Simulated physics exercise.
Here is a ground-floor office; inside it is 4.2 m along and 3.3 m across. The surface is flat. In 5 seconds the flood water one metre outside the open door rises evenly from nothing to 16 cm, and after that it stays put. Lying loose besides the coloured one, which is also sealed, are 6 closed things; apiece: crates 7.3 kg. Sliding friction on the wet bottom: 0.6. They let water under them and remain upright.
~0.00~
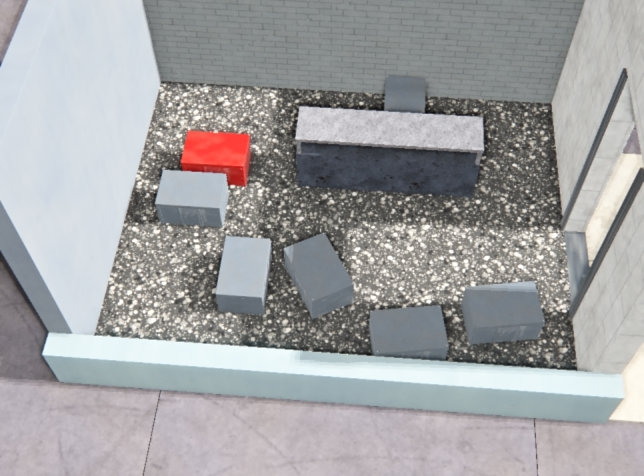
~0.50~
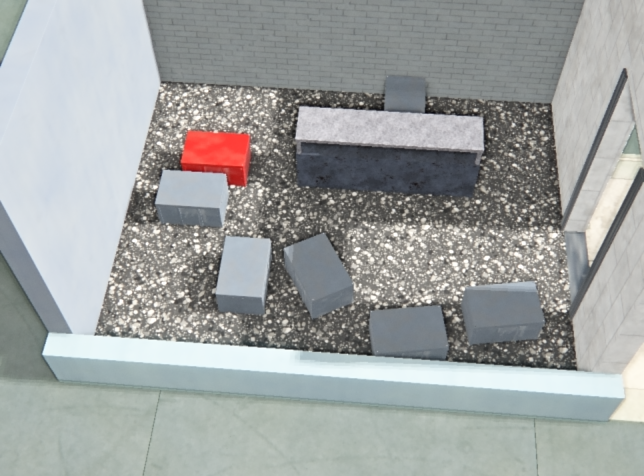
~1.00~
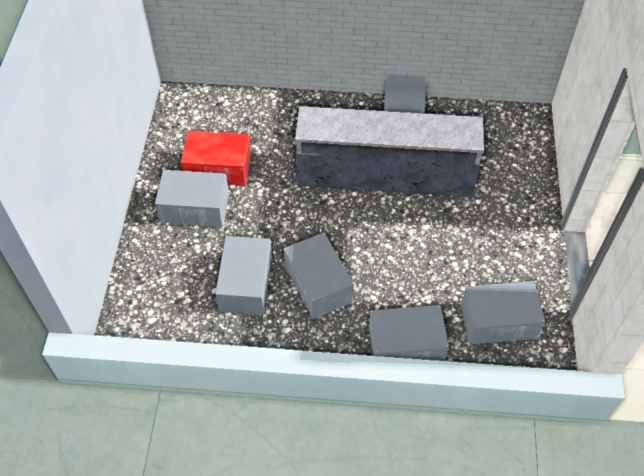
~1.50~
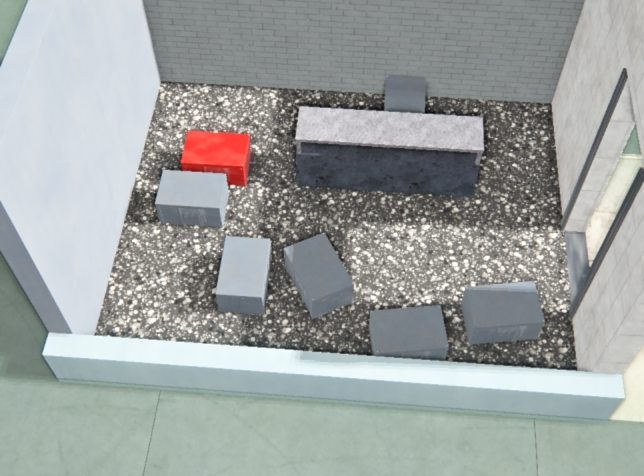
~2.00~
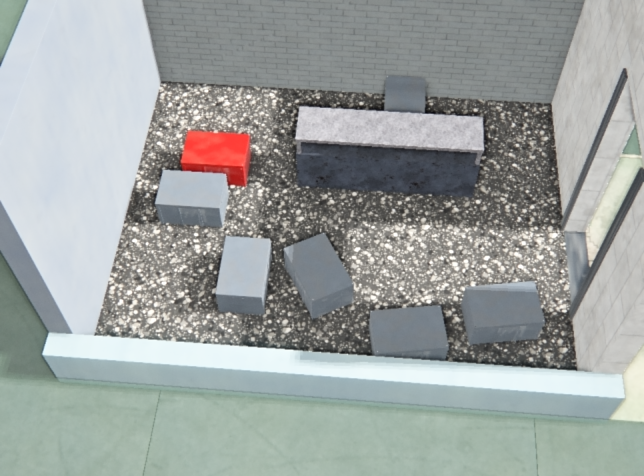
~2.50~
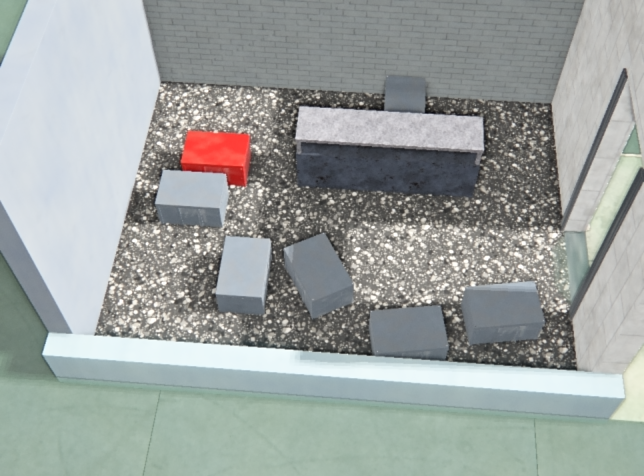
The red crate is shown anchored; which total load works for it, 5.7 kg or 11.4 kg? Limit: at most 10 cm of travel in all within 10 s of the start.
Only 11.4 kg.
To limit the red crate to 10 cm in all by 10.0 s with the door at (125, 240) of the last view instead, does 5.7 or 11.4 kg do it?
Under that setup, the heavy option is needed.
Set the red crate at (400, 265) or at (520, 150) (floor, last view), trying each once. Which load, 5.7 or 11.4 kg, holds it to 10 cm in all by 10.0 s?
Going in order: Neither weight works, both weights work.
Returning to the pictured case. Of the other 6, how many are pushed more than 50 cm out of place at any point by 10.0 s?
It works out to 4.
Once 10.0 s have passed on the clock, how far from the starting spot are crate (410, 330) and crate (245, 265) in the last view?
They sit 120 cm and 100 cm away, in the order given.
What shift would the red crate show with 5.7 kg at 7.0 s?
Close to 10 centimetres.
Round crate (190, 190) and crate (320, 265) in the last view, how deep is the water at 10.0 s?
Around 9 cm and 8 cm.
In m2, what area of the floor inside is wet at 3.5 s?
Roughly 1.0 m2.
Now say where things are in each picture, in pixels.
The red crate at (215, 148) rests on the ground; 0.0 m2 under water; 0 of 7 have shifted, in the first picture.
The red crate at (215, 148), on the bottom; water covers 0.0 m2; 0 of 7 have shifted, in the second picture.
The red crate at (215, 148) rests on the ground; 0.0 m2 under water; 0 of 7 have shifted, in the third picture.
The red crate at (215, 148) rests on the ground; 0.0 m2 under water; 0 of 7 have shifted, in the fourth picture.
The red crate at (215, 148), on the bottom; water covers 0.0 m2; 0 of 7 have shifted, in the fifth picture.
The red crate at (215, 148), on the bottom; 0.0 m2 under water; 0 of 7 have shifted, in the sixth picture.
After 3.5 s the red crate would be 0 cm from its start with 5.7 kg and 0 cm from its start with 11.4 kg; 0 cm of water round it then.
After 4.5 s the red crate would be 0 cm from its start with 5.7 kg and 0 cm from its start with 11.4 kg; 0 cm of water round it then.
After 7.0 s the red crate would be 14 cm from its start with 5.7 kg and 0 cm from its start with 11.4 kg; 3 cm of water round it then.
After 10.0 s the red crate would be 88 cm from its start with 5.7 kg and 0 cm from its start with 11.4 kg; 3 cm of water round it then.
